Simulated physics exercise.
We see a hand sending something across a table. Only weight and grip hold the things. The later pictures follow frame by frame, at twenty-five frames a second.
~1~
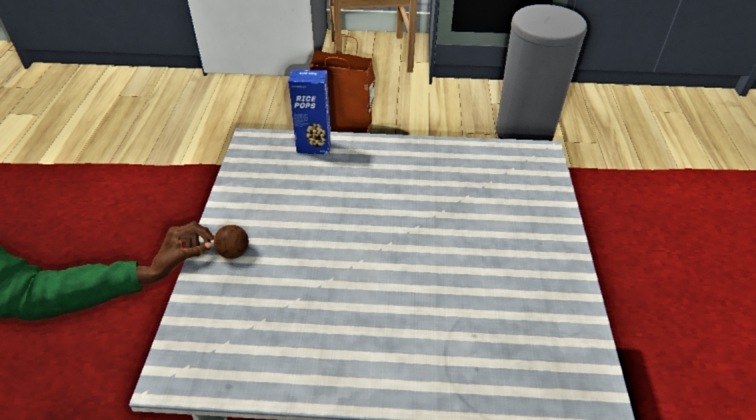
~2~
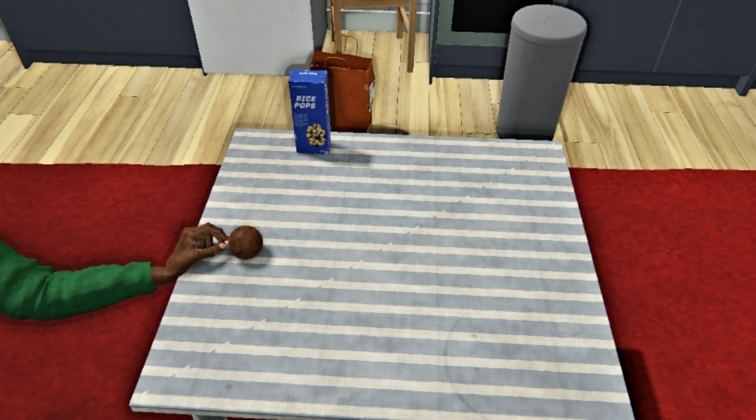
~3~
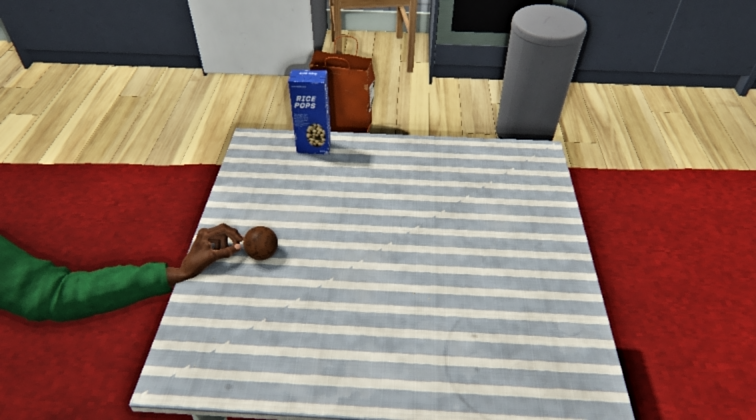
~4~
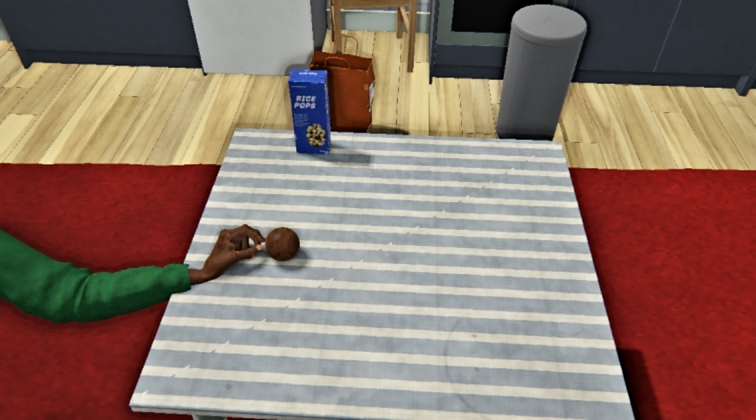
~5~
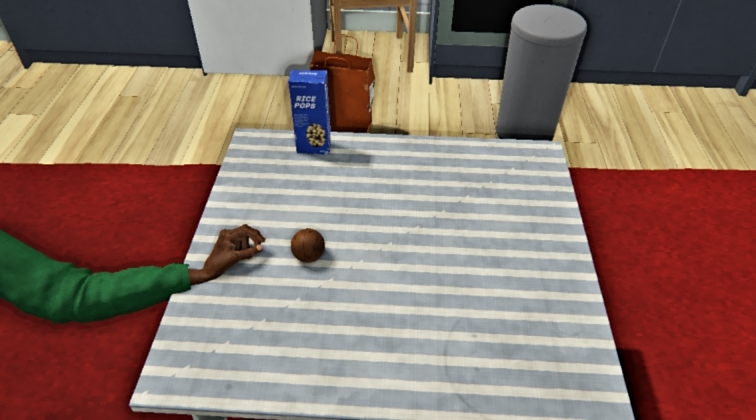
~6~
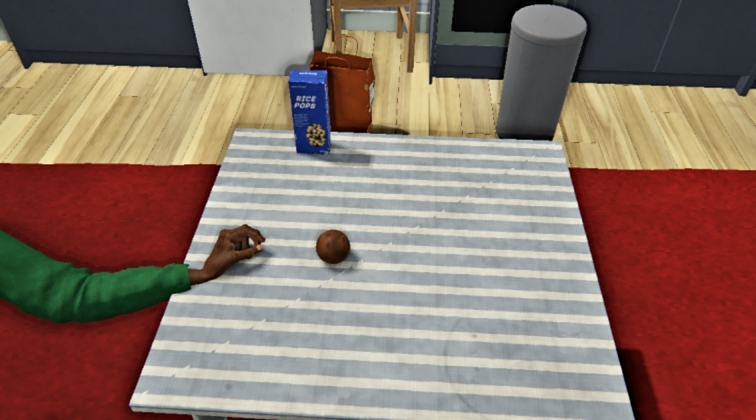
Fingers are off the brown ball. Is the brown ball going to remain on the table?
The brown ball drops to the floor.
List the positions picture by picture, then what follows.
The first frame shows under the hand; brown ball (231, 242).
The second frame shows under the hand; brown ball (246, 243).
The third frame shows under the hand; brown ball (261, 243).
The fourth frame shows brown ball (283, 244).
The fifth frame shows brown ball (308, 246) rolled about its own width.
The sixth frame shows brown ball (333, 247) rolled about its own width.
Then, 0.30 s after the last picture, brown ball rolled well along near (518, 256).
Then, 0.70 s after the last picture, brown ball now off the table.
By the end, off the table, brown ball.
